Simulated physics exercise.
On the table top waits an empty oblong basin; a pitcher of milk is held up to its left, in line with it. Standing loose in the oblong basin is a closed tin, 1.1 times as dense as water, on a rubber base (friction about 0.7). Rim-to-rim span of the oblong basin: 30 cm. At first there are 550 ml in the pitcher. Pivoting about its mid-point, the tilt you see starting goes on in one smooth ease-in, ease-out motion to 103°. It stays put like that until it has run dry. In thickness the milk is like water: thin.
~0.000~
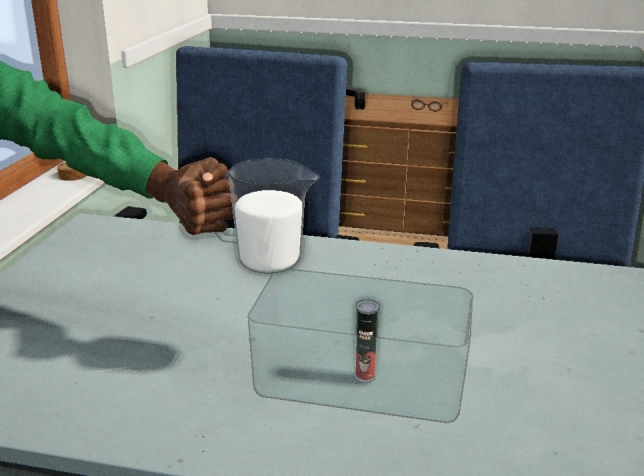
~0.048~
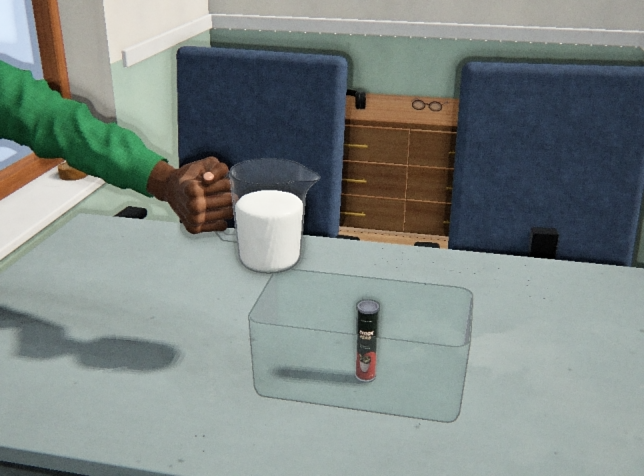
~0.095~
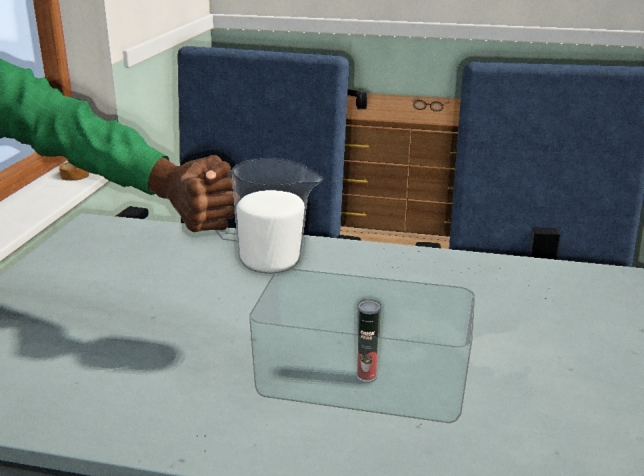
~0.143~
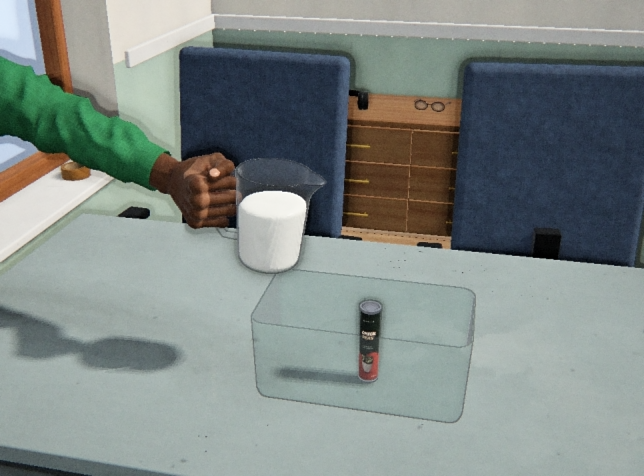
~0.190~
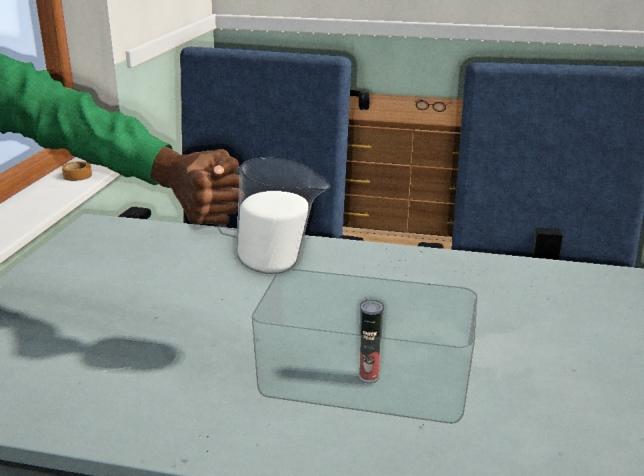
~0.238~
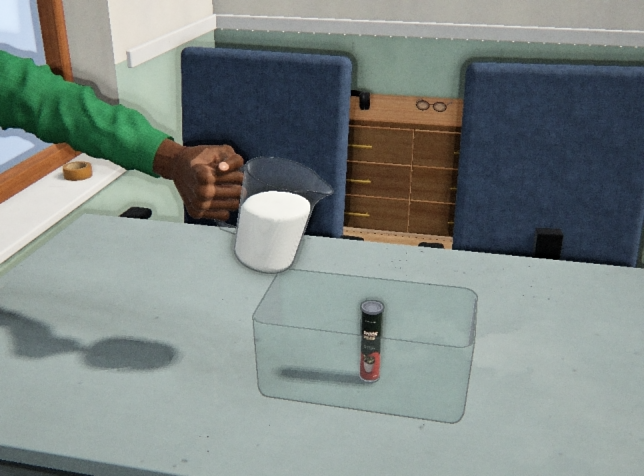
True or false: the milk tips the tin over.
True.
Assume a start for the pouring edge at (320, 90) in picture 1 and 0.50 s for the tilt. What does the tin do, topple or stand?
Then the tin remains standing.
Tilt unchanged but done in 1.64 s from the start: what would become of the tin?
Result: Tin tipped over.
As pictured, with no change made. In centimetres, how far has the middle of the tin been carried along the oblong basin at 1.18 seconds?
8 cm, roughly.
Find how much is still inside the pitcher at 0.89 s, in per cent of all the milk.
Near 38 percent, more or less.
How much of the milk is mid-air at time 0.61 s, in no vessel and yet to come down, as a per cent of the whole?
Estimate: Some 8 % of the total.
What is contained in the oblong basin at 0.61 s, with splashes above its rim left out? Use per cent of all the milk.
Roughly 0 percent.
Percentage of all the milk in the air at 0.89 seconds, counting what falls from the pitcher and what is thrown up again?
Estimated airborne part: Roughly 18 per cent.
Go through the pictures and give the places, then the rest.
Tilt 0°; pouring edge (319, 177); surface from (238, 199) to (302, 204); the oblong basin's rim runs from (262, 294) to (471, 318); the tin's top is at (368, 310), in the first picture.
Tilt 1°; pouring edge (320, 177); surface from (238, 198) to (302, 204), in the second picture.
Tilt 2°; pouring edge (323, 179); surface from (240, 199) to (304, 205), in the third picture.
Tilt 5°; pouring edge (326, 182); surface from (242, 199) to (307, 206), in the fourth picture.
Tilt 9°; pouring edge (330, 186); surface from (244, 200) to (308, 206), in the fifth picture.
Tilt 14°; pouring edge (333, 191); surface from (244, 200) to (310, 206), in the sixth picture.
After 0.61 s the tilt is 70° and 92 per cent is still to pour; the tin stands where it began.
After 0.89 s the tilt is 100° and 38 per cent is still to pour; the tin leans 6°.
After 1.18 s the tilt is 103° and 4 per cent is still to pour; the tin lies on its side.
After 1.49 s the tilt is 103° and 0 per cent is still to pour; the tin lies on its side.
In the end the tin lies on its side.
